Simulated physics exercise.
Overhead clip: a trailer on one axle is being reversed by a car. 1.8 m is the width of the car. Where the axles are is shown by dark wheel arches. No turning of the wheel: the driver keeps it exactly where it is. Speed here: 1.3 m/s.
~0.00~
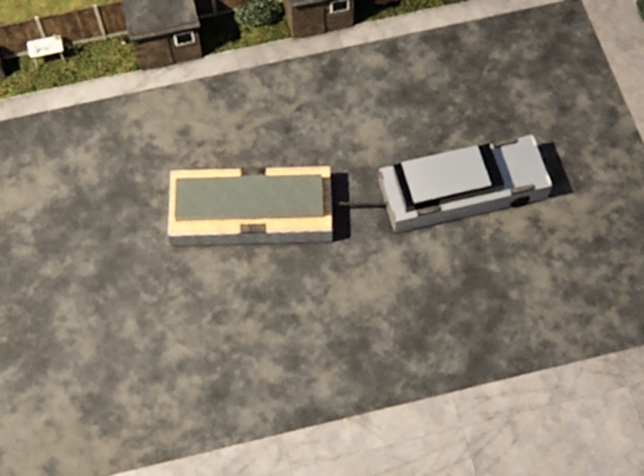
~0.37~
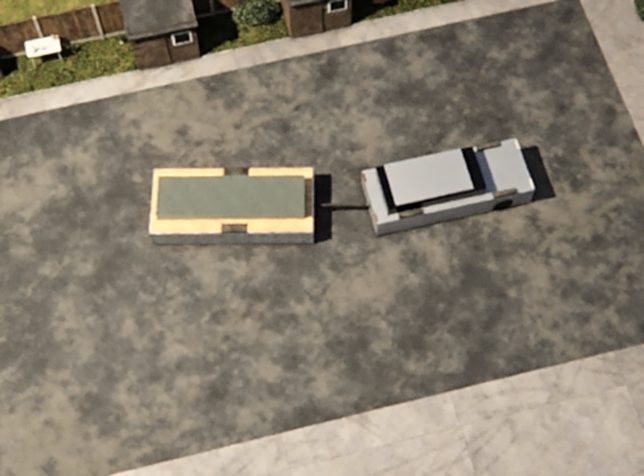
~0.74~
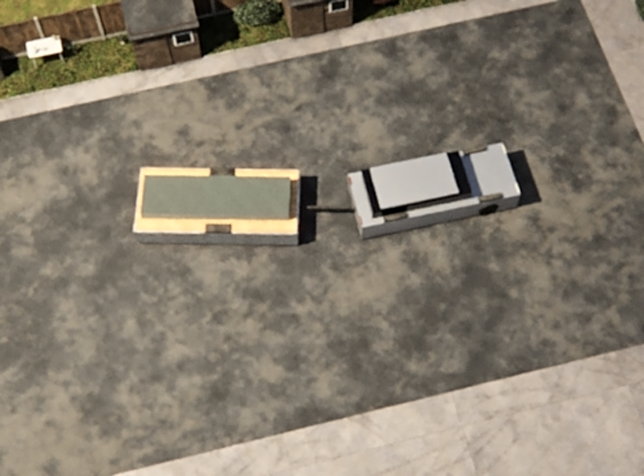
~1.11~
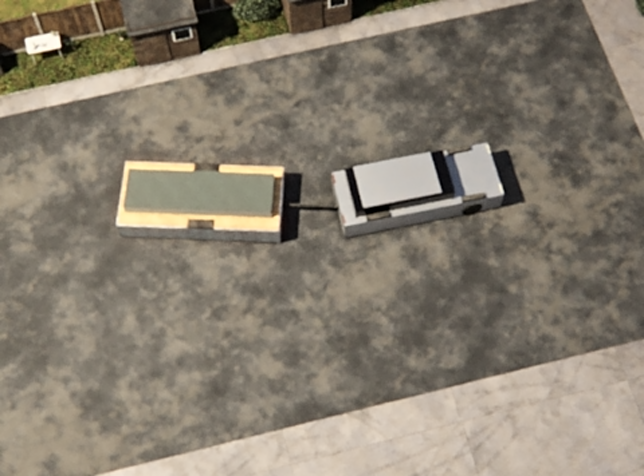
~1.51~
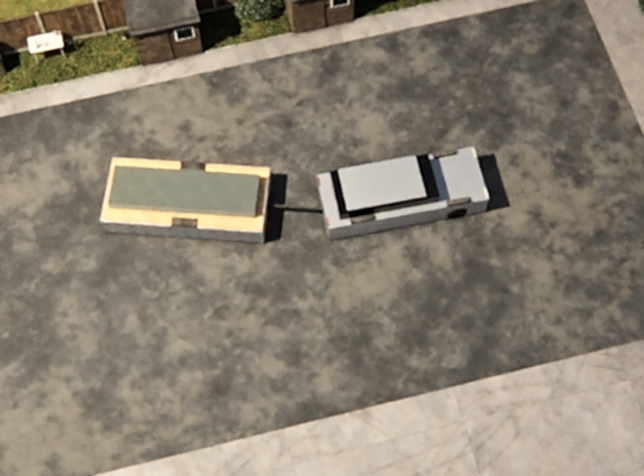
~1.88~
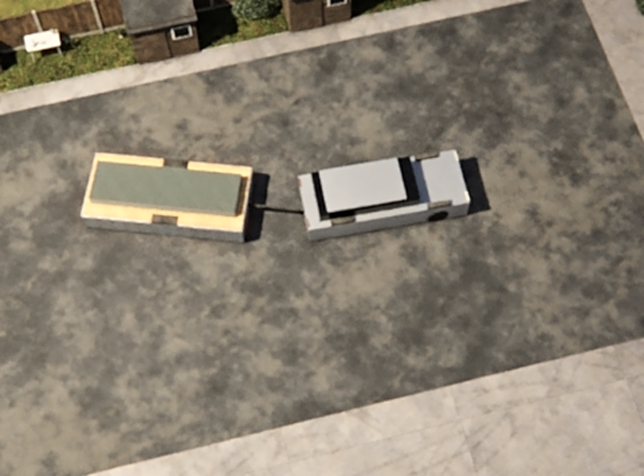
White car slowly backing a flat-topped yellow trailer leftward across mottled grey pavement, the angle between the two gradually widening.
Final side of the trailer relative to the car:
Left.
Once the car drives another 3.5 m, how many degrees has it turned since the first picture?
10°.
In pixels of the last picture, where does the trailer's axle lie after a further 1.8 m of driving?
About (115, 182).
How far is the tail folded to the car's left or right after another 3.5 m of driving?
Angle: Near 30 degrees, on the car's left.
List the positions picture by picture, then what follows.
In the first picture, car's middle (468, 169), trailer's axle (253, 200); tail 13° to the car's left; front wheels 4° left.
In the second picture, car's middle (451, 172), trailer's axle (235, 200); tail 13° to the car's left.
In the third picture, car's middle (436, 176), trailer's axle (220, 200); tail 14° to the car's left.
In the fourth picture, car's middle (420, 176), trailer's axle (204, 195); tail 15° to the car's left.
In the fifth picture, car's middle (405, 179), trailer's axle (189, 194); tail 16° to the car's left.
In the sixth picture, car's middle (385, 181), trailer's axle (170, 191); tail 17° to the car's left.
By 3.2 s, the tail is 22° to the car's left, the car has turned 6° and the trailer's axle is at (115, 182) of the last picture.
By 4.6 s, the tail is 31° to the car's left, the car has turned 9° and the trailer's axle is at (66, 167) of the last picture.
By 5.9 s, the tail is 43° to the car's left, the car has turned 12° and the trailer's axle is at (28, 145) of the last picture.
By 7.3 s, the tail is 60° to the car's left, the car has turned 14° and the trailer's axle is at (7, 120) of the last picture; it has jack-knifed.
